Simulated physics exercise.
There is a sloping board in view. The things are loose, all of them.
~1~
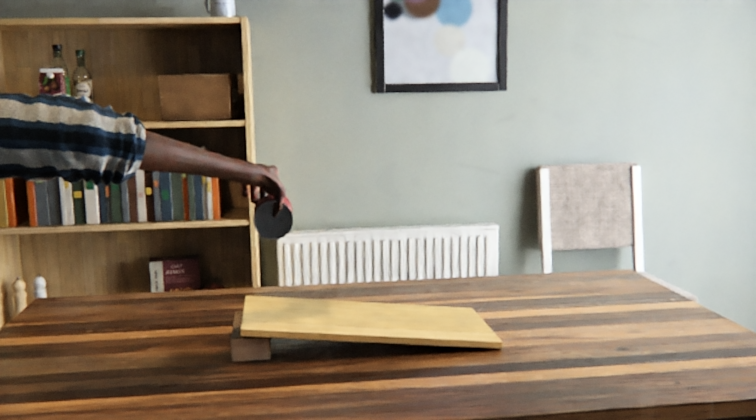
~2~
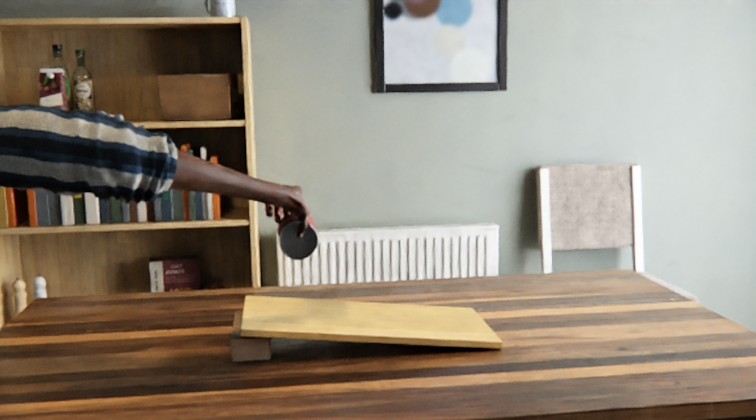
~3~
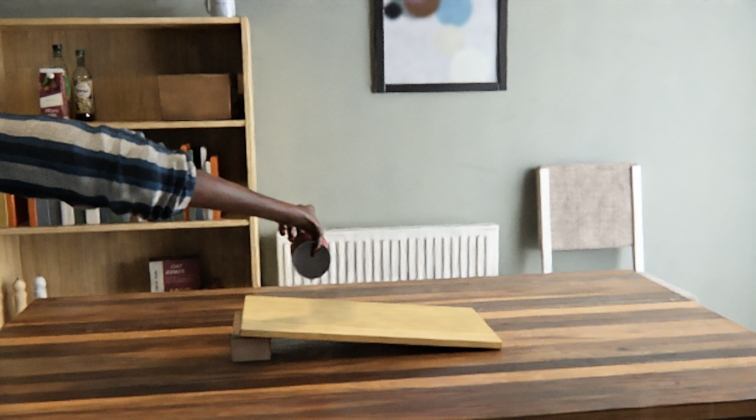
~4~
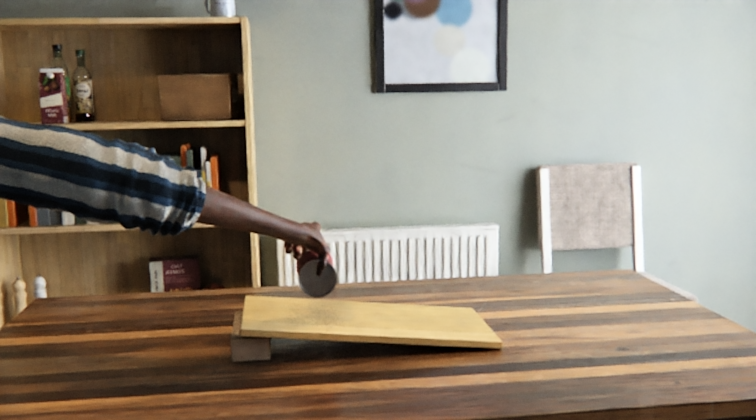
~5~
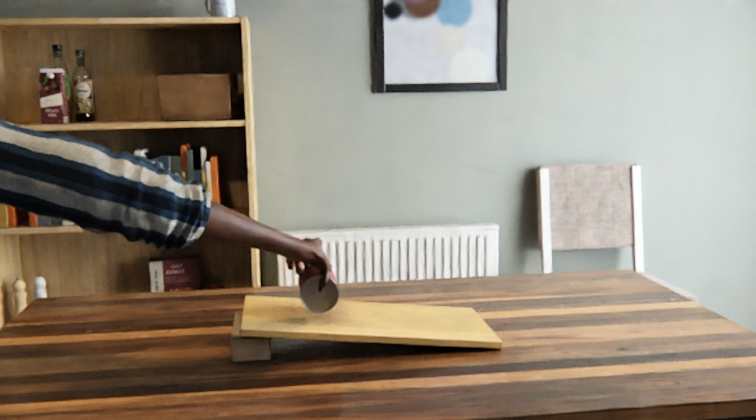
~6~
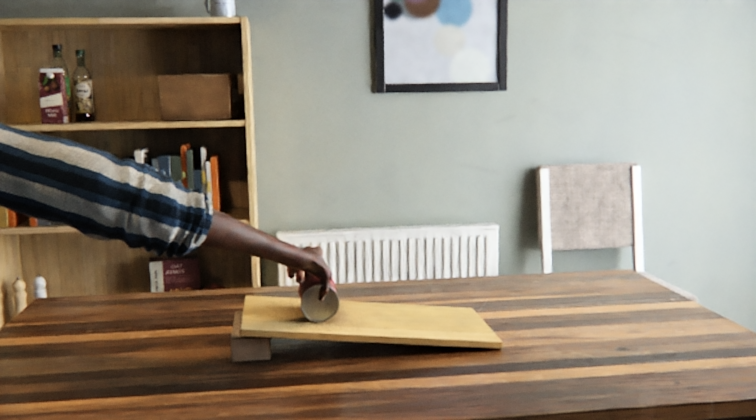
In the video, a hand in a striped sleeve reaches from the left, carrying a round object rightward and down over a wooden table, then sets it on the upper part of a sloping board and keeps hold of it.
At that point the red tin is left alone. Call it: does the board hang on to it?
No, it goes down the board.
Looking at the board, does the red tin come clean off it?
Red tin - gone from the top.
Then, 1.30 s on from there, red tin now off the board.
Then, 2.20 s on from there, things are still on the move.
In the end, off the board, red tin. The red tin runs down the board.
